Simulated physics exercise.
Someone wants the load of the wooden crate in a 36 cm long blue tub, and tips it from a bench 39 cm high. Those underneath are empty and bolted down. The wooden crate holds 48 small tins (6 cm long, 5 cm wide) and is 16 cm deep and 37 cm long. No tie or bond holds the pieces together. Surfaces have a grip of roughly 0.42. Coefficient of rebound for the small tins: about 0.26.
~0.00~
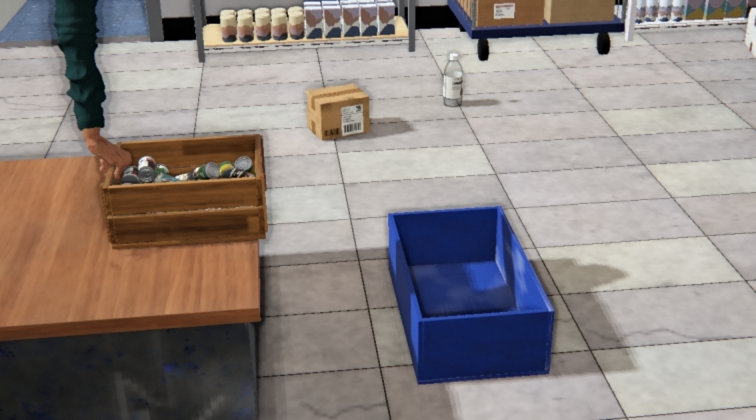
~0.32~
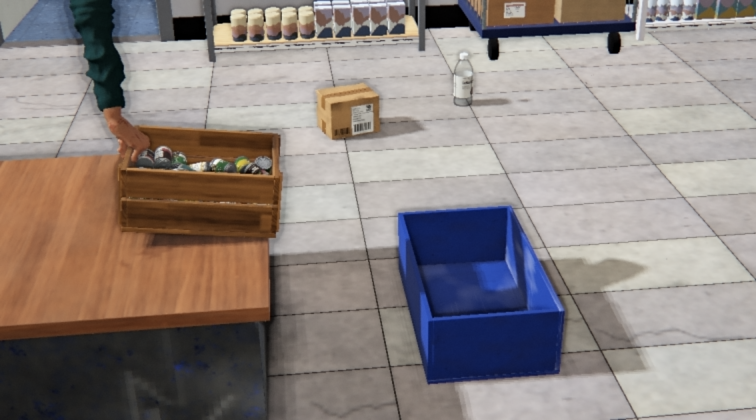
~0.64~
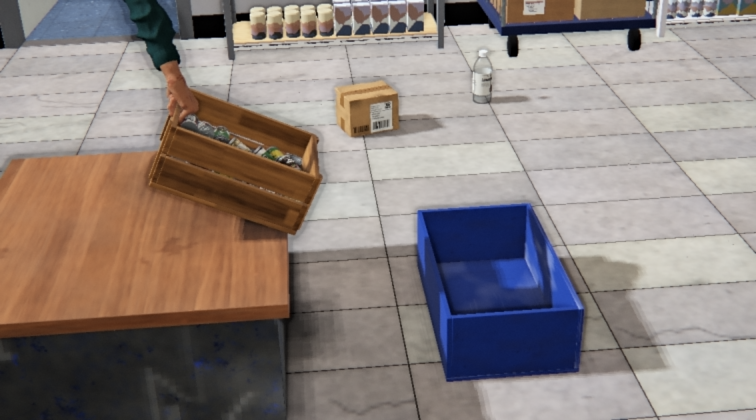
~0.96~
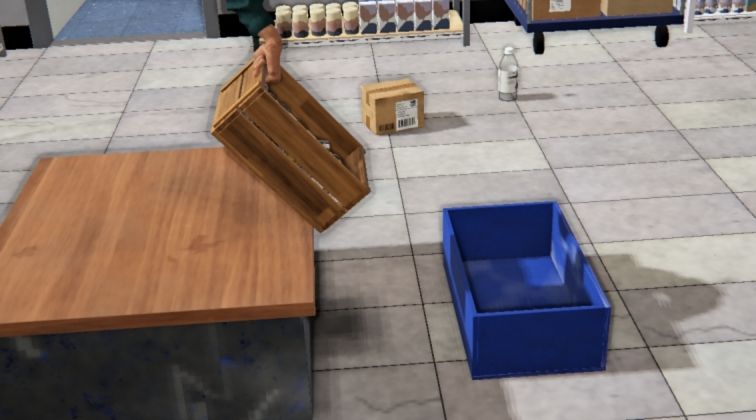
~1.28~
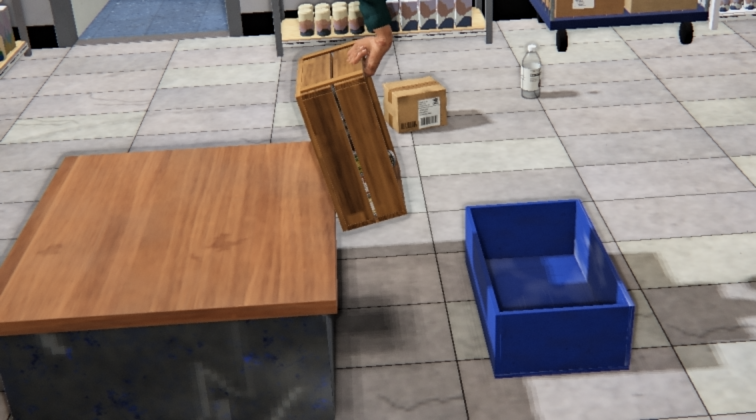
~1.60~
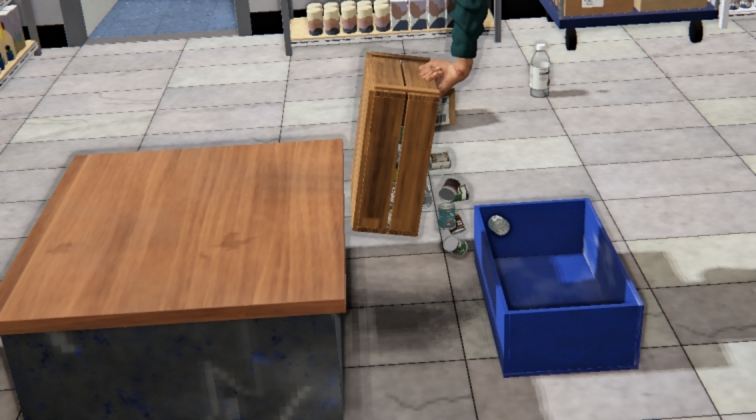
The clip shows a hand tilting a wooden crate of small tins rightward off a wooden-topped bench until it passes upright, and several tins tumble out beside a blue tub on the tiled floor, one at the tub's rim.
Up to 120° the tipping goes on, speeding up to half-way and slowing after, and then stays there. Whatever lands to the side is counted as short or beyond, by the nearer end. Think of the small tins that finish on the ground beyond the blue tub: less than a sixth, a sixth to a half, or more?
Not even a sixth of the small tins finish on the ground beyond the blue tub.
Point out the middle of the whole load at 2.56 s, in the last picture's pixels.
Roughly at pixel (456, 306).
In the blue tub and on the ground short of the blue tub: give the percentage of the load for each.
Around 10 % in the first place and around 90 % in the second.
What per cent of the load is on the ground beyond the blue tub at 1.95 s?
I'd put it near 0 in a hundred by then.
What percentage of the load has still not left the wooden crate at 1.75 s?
Around 70 per cent of the load.
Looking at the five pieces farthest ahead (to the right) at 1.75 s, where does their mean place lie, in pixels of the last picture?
Their mean place is near (506, 278).
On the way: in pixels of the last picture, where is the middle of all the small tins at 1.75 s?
Estimated centre in the last picture: (416, 189).
After 1.75 s, tilt 109°; 33 still in the wooden crate, 3 in the blue tub, 3 on the ground short of the blue tub and 9 in the air.
After 1.95 s, tilt 117°; 11 still in the wooden crate, 4 in the blue tub, 14 on the ground short of the blue tub and 19 in the air.
After 2.21 s, tilt 120°; 4 still in the wooden crate, 5 in the blue tub, 32 on the ground short of the blue tub and 7 in the air.
Final count (at 2.56 s), 5 in the blue tub and 43 on the ground short of the blue tub. Asked share, 0 of 48, 0 per cent.
